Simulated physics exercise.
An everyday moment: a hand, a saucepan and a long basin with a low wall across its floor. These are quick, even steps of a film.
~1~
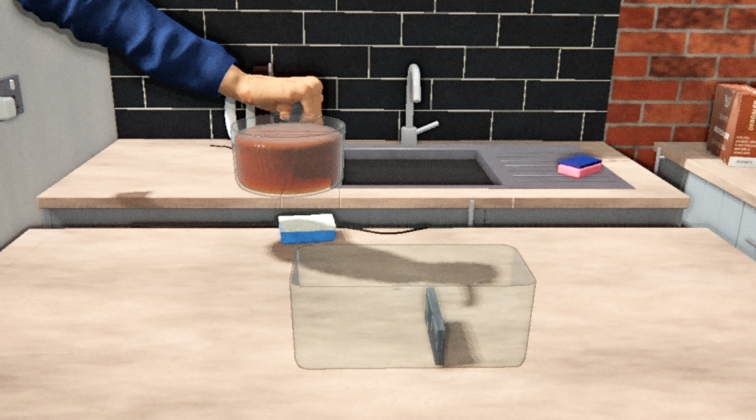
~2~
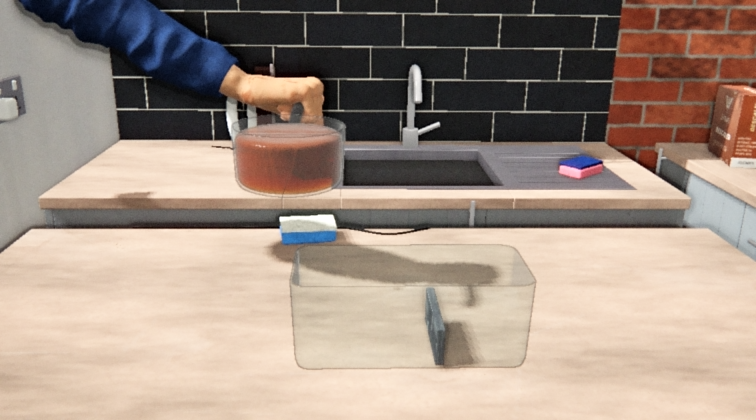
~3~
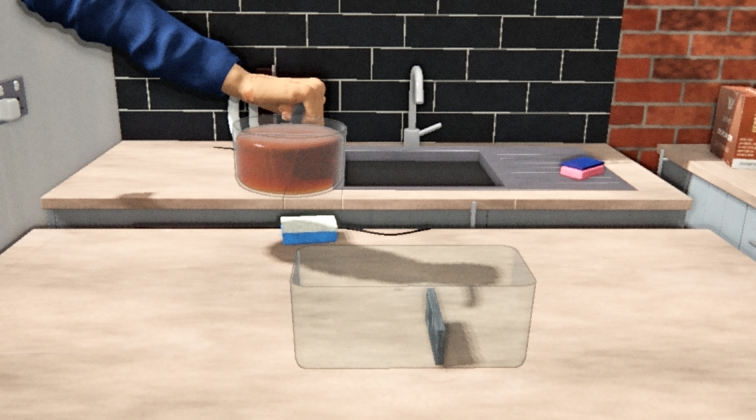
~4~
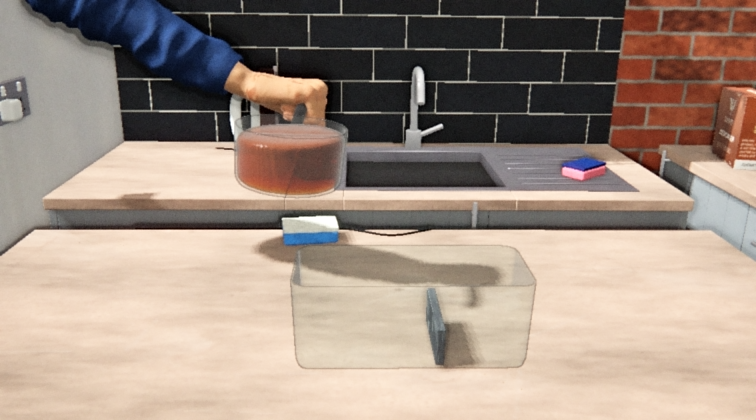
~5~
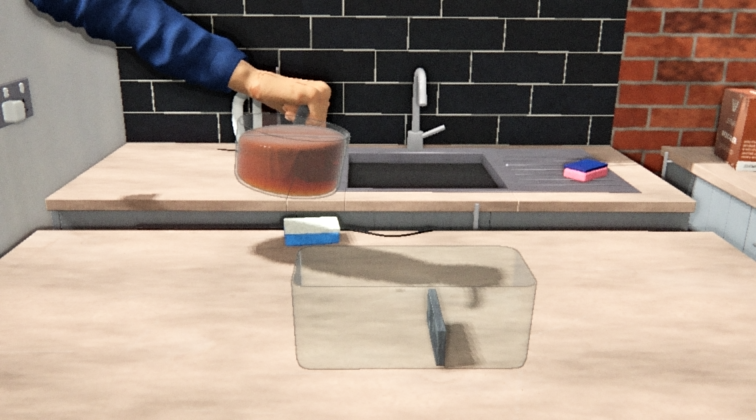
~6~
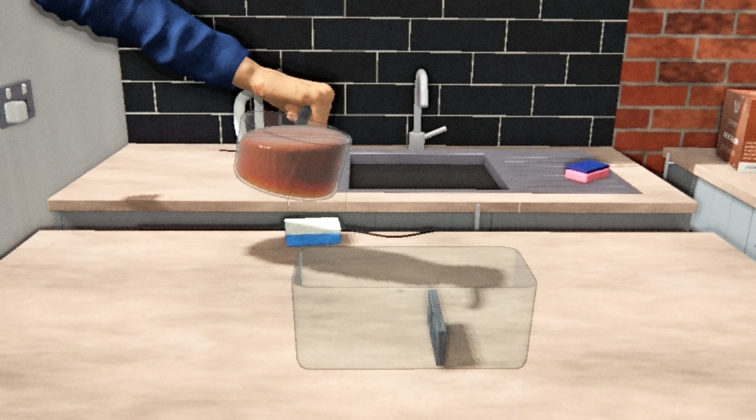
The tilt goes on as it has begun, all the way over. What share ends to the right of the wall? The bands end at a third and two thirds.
In the end under a third is right of the wall.
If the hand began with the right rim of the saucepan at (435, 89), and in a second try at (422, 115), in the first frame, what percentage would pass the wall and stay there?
About 80 and 85 per cent.
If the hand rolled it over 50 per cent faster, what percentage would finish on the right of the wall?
Near 5 %.
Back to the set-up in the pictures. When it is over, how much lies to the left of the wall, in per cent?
Close to 100 per cent.
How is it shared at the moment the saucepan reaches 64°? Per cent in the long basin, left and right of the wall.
The left part 15 per cent, the right part 0.
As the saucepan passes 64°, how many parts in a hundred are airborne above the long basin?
About 30 per cent.
A moment on, the saucepan is tipped part way and 56 per cent is still to pour, 14 is left of the wall and 0 right of it.
Next, the saucepan is tipped on its side and 12 per cent is still to pour, 76 is left of the wall and 1 right of it.
Then the saucepan is tipped right over and 1 per cent is still to pour, 95 is left of the wall and 1 right of it.
Later the saucepan is tipped right over and 0 per cent is still to pour, 98 is left of the wall and 2 right of it.
At rest 98 per cent lies left of the wall, 2 right of it and 1 outside.
